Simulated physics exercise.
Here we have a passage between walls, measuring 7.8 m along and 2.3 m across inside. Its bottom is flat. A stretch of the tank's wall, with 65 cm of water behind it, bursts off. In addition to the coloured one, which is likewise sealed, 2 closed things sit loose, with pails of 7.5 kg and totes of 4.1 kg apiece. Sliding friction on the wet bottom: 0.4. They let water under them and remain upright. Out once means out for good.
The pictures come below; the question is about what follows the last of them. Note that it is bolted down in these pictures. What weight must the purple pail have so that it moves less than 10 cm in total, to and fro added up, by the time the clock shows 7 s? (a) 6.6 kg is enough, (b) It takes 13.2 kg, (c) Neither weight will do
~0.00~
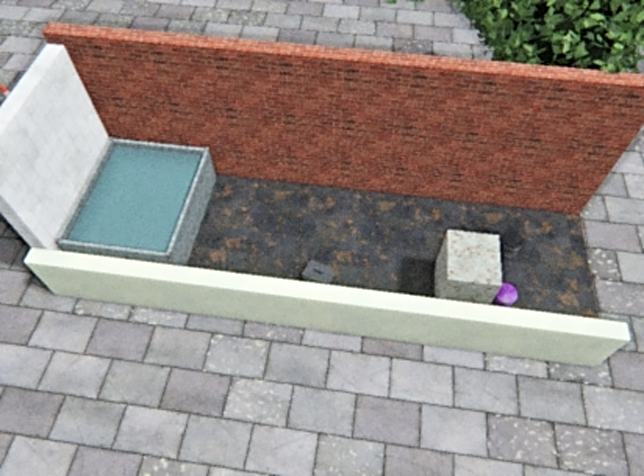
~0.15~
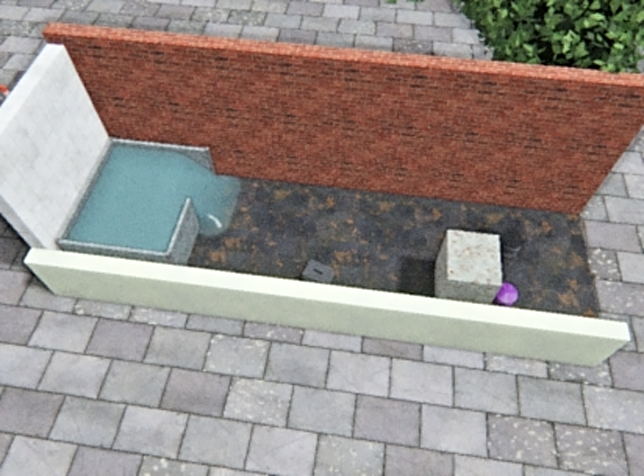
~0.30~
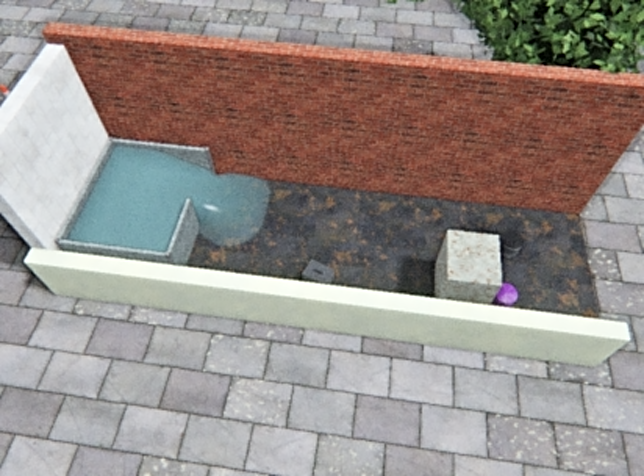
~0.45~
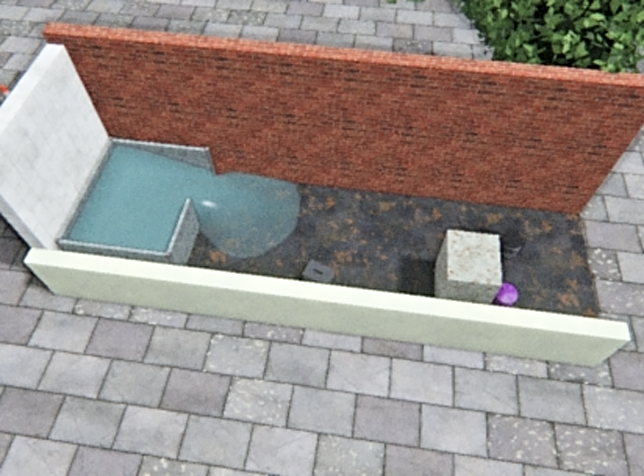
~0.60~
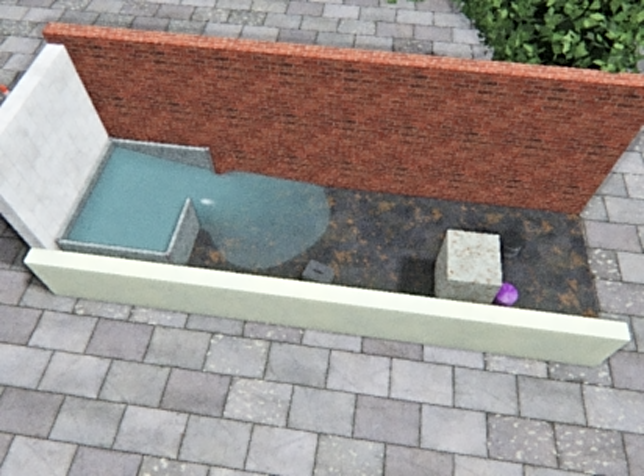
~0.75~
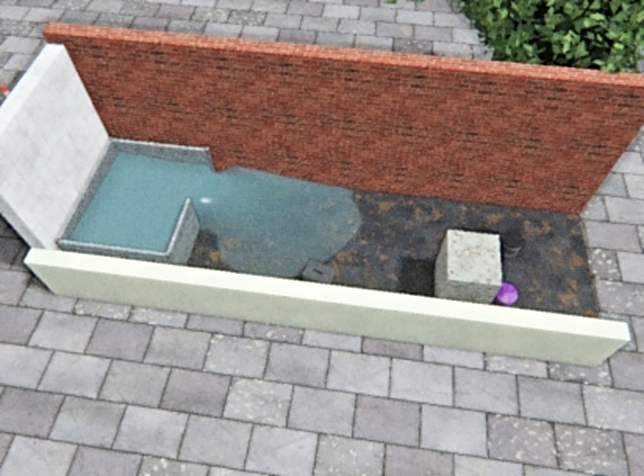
The answer is a.
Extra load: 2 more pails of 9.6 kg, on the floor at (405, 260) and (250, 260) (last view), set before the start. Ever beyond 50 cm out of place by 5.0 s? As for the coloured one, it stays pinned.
Respectively higher and lower.
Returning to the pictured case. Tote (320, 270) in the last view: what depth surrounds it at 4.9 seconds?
Depth: Near 15 cm.
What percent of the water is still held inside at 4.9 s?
72 %.
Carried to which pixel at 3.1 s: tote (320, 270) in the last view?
Estimated pixel: Around (414, 273).
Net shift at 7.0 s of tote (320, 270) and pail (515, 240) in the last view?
So the first one has shifted 250 cm and the other is gone out.
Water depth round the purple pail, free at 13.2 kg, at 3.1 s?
About 3 cm.
After 1.4 s the purple pail would be 0 cm from its start with 6.6 kg and 0 cm from its start with 13.2 kg; 0 cm of water round it then.
After 3.1 s the purple pail would be 0 cm from its start with 6.6 kg and 0 cm from its start with 13.2 kg; 3 cm of water round it then.
After 4.9 s the purple pail would be 0 cm from its start with 6.6 kg and 0 cm from its start with 13.2 kg; 3 cm of water round it then.
After 7.0 s the purple pail would be 0 cm from its start with 6.6 kg and 0 cm from its start with 13.2 kg; 3 cm of water round it then.
